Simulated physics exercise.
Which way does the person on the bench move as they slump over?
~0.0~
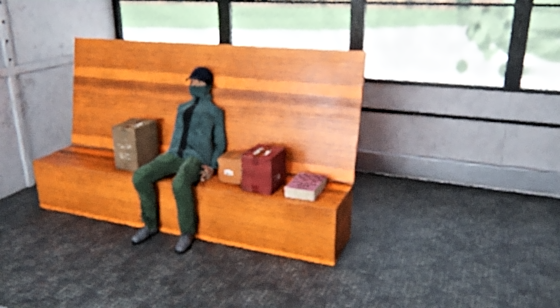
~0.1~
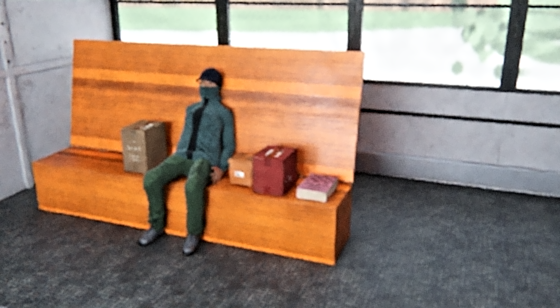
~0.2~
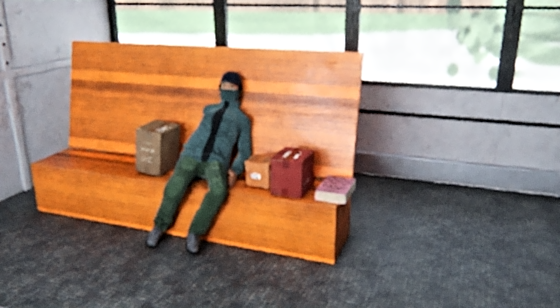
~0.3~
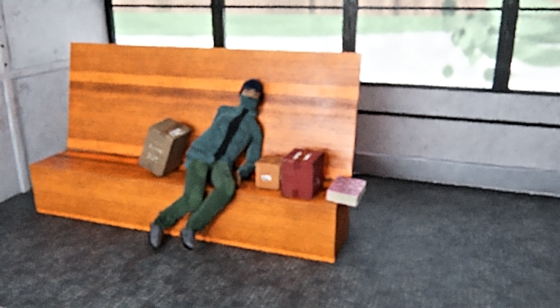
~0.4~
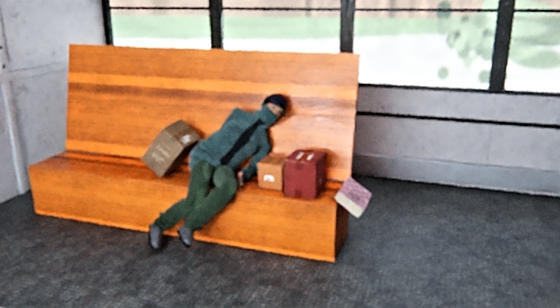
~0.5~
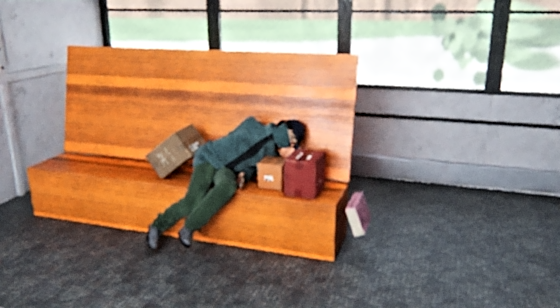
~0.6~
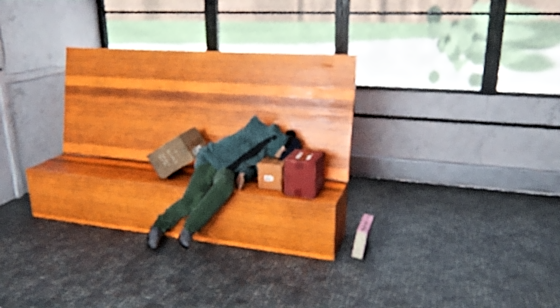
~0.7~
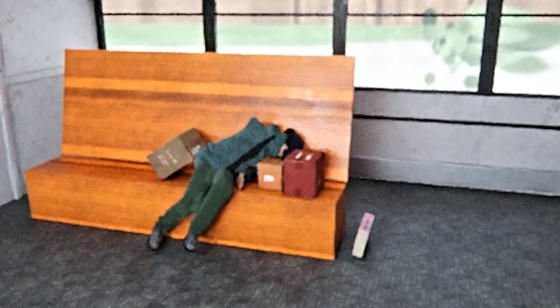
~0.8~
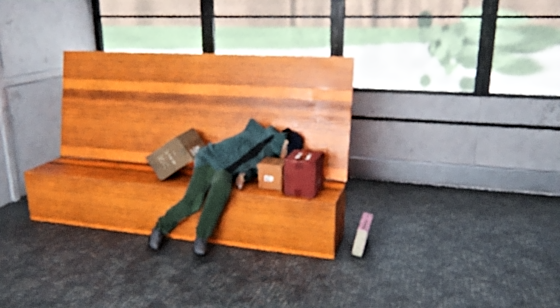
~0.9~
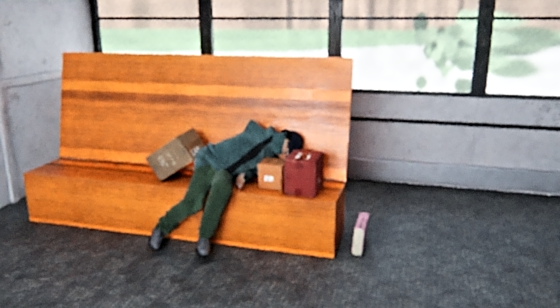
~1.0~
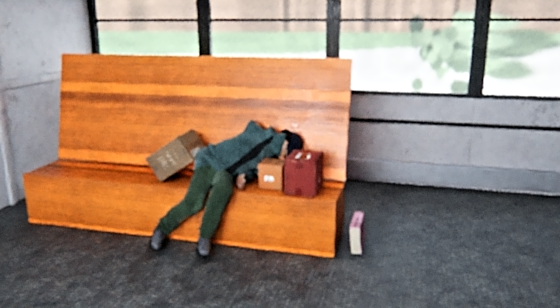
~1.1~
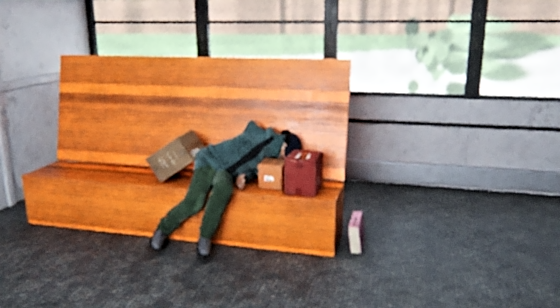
The person moves to the right, toward the orange and red boxes.
